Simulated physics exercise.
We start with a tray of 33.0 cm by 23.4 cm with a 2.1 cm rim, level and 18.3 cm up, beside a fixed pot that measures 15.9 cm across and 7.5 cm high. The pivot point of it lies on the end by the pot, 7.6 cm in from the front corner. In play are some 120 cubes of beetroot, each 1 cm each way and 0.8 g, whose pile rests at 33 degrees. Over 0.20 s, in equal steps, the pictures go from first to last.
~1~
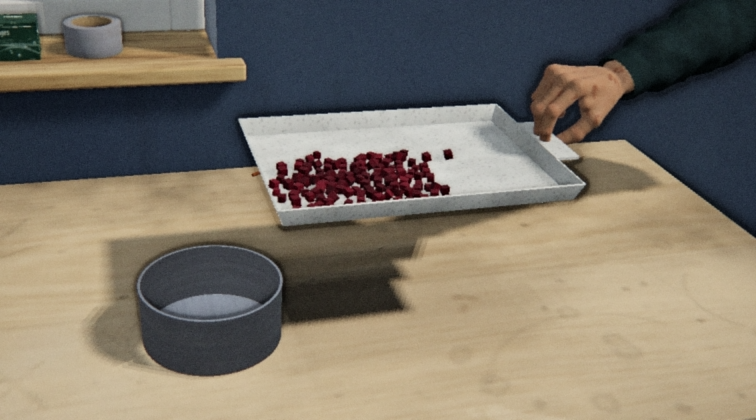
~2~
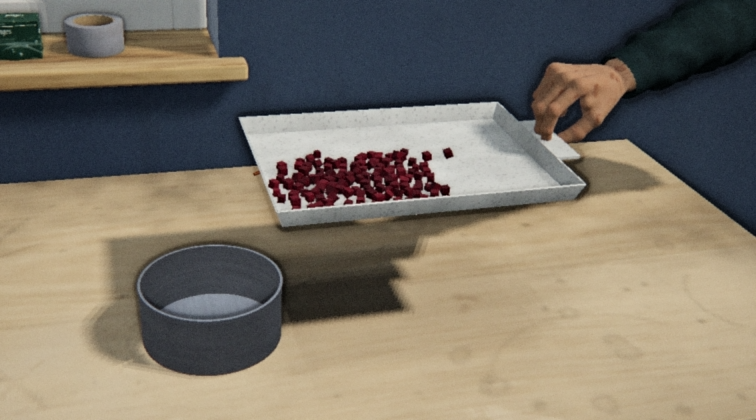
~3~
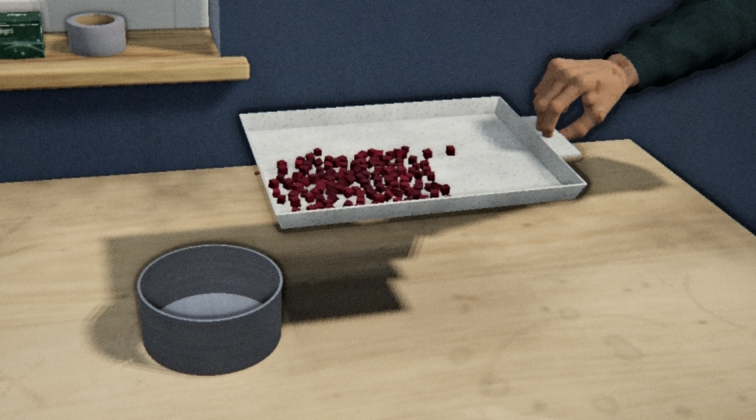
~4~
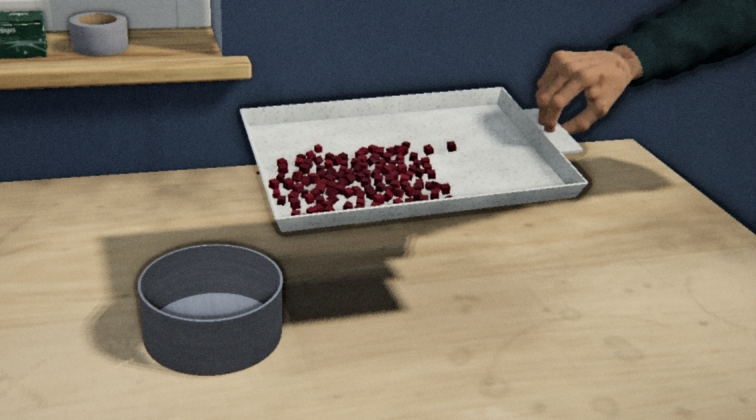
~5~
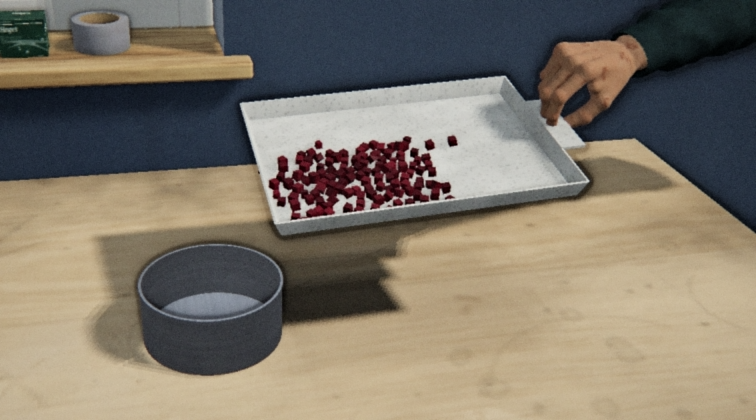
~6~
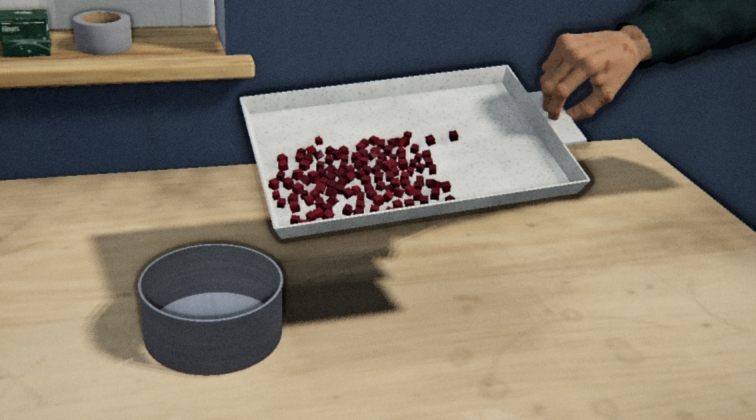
A hand gripping the right end of a pale tray slowly raised that end, tilting the tray slightly toward the left, while the small dark red cubes on it stayed bunched above a wooden table with a round grey pot.
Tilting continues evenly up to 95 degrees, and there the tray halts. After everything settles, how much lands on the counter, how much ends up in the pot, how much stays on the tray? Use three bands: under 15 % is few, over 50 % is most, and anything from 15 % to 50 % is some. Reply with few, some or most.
Counter: Most, pot: Few, tray: Few.
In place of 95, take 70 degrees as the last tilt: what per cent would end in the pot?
Roughly 0 percent.
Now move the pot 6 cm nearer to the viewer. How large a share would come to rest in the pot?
I'd put it at around 20 per cent.
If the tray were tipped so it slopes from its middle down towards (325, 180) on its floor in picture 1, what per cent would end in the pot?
I'd estimate about 75 %.
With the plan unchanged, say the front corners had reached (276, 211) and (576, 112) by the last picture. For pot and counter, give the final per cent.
Pot: 75, counter: 25.
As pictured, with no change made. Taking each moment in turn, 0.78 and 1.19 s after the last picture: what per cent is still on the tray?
Roughly 95 then 20.
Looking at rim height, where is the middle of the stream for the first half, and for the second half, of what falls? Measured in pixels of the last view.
It passes about (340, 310) first and (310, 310) afterwards.
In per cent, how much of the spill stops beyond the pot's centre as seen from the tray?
Estimate: Roughly 0 per cent of the pieces.
Then, 0.47 s after the last picture, tilt 52 degrees; the tray holds 100 %, the pot 0 %.
Then, 0.78 s after the last picture, tilt 78 degrees; the tray holds 95 %, the pot 0 %.
Then, 1.19 s after the last picture, tilt 95 degrees; the tray holds 20 %, the pot 0 %.
In the end, counter 100 %, pot 0 %, tray 0 %.
